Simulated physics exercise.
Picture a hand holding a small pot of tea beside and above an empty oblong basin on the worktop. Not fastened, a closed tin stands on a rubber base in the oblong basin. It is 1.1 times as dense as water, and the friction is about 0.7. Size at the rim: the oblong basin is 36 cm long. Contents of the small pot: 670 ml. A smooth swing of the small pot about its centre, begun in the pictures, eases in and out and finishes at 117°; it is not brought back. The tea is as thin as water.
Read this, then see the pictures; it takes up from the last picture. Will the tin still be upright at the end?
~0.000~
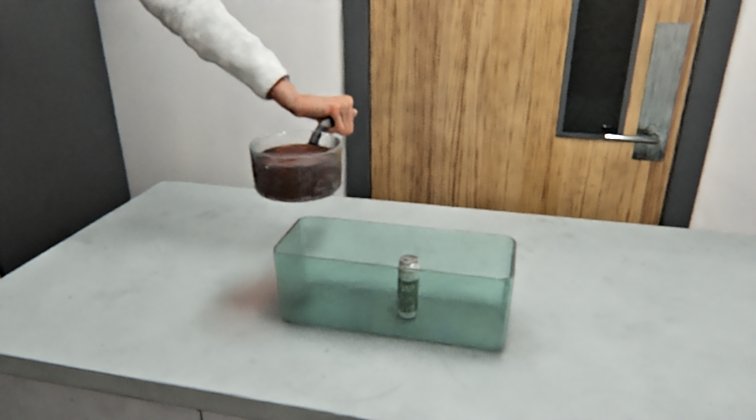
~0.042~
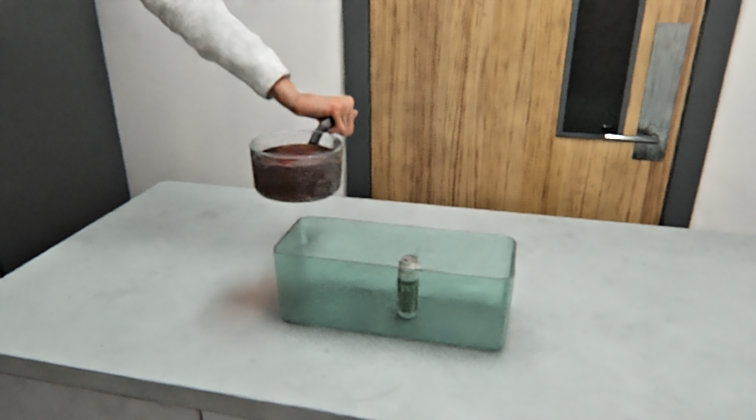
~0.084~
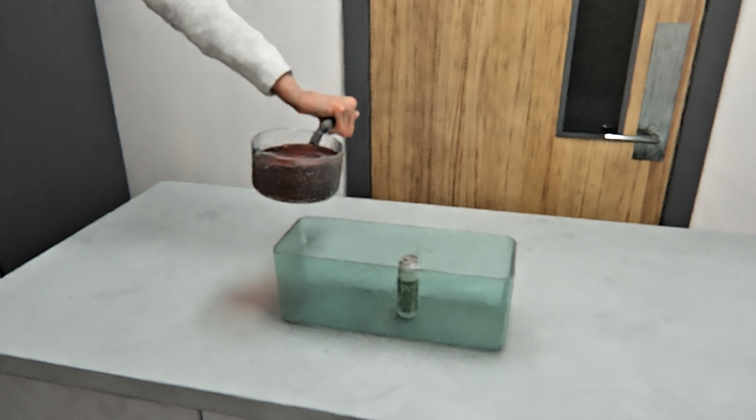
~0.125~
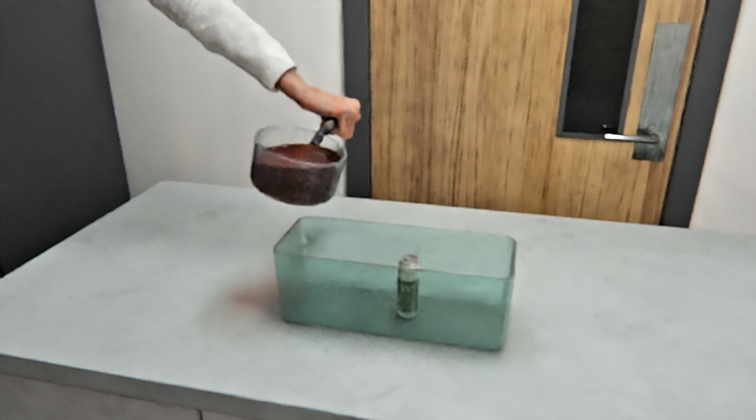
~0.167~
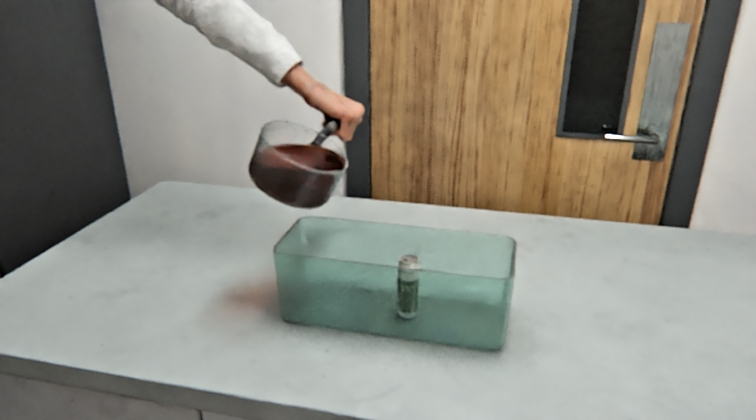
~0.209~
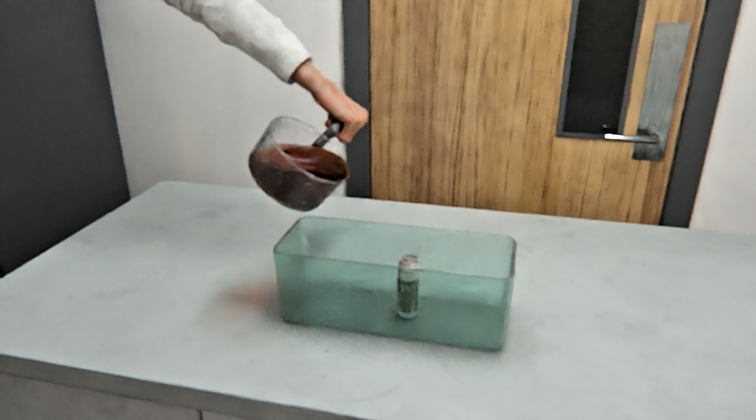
Yes. It does not keel over.
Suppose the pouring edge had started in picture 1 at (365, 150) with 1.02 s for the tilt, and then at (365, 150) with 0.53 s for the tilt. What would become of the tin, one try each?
Try 1: Still standing; try 2: Tipped over.
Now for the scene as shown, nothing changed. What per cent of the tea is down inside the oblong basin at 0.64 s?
I reckon close to 96 per cent.
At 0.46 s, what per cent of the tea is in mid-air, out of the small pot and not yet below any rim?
Some 34 per cent, I reckon.
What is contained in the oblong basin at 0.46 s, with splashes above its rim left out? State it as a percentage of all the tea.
About 52 per cent.
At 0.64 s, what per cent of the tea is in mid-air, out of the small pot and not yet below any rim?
Estimate: Around 3 per cent.
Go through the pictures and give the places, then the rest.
In the first picture, it leans 0°; its right rim is at (339, 148); the tea meets the walls at (258, 152) and (339, 159); the oblong basin's rim runs from (287, 234) to (515, 258); the tin's top is at (409, 261).
In the second picture, it leans 2°; its right rim is at (340, 149); the tea meets the walls at (258, 152) and (339, 159).
In the third picture, it leans 7°; its right rim is at (342, 153); the tea meets the walls at (259, 151) and (340, 160).
In the fourth picture, it leans 15°; its right rim is at (344, 160); the tea meets the walls at (260, 151) and (342, 161).
In the fifth picture, it leans 26°; its right rim is at (344, 170); the tea meets the walls at (259, 150) and (345, 164).
In the sixth picture, it leans 39°; its right rim is at (343, 180); the tea meets the walls at (257, 149) and (340, 169); 3 per cent is over the edge.
By 0.46 s the tilt is 111° and 15 per cent is still to pour; the tin stands where it began.
By 0.64 s the tilt is 117° and 1 per cent is still to pour; the tin stands where it began.
By 0.82 s the tilt is 117° and 0 per cent is still to pour; the tin stands where it began.
By 1.03 s the tilt is 117° and 0 per cent is still to pour; the tin stands where it began.
At rest the tin stands where it began.
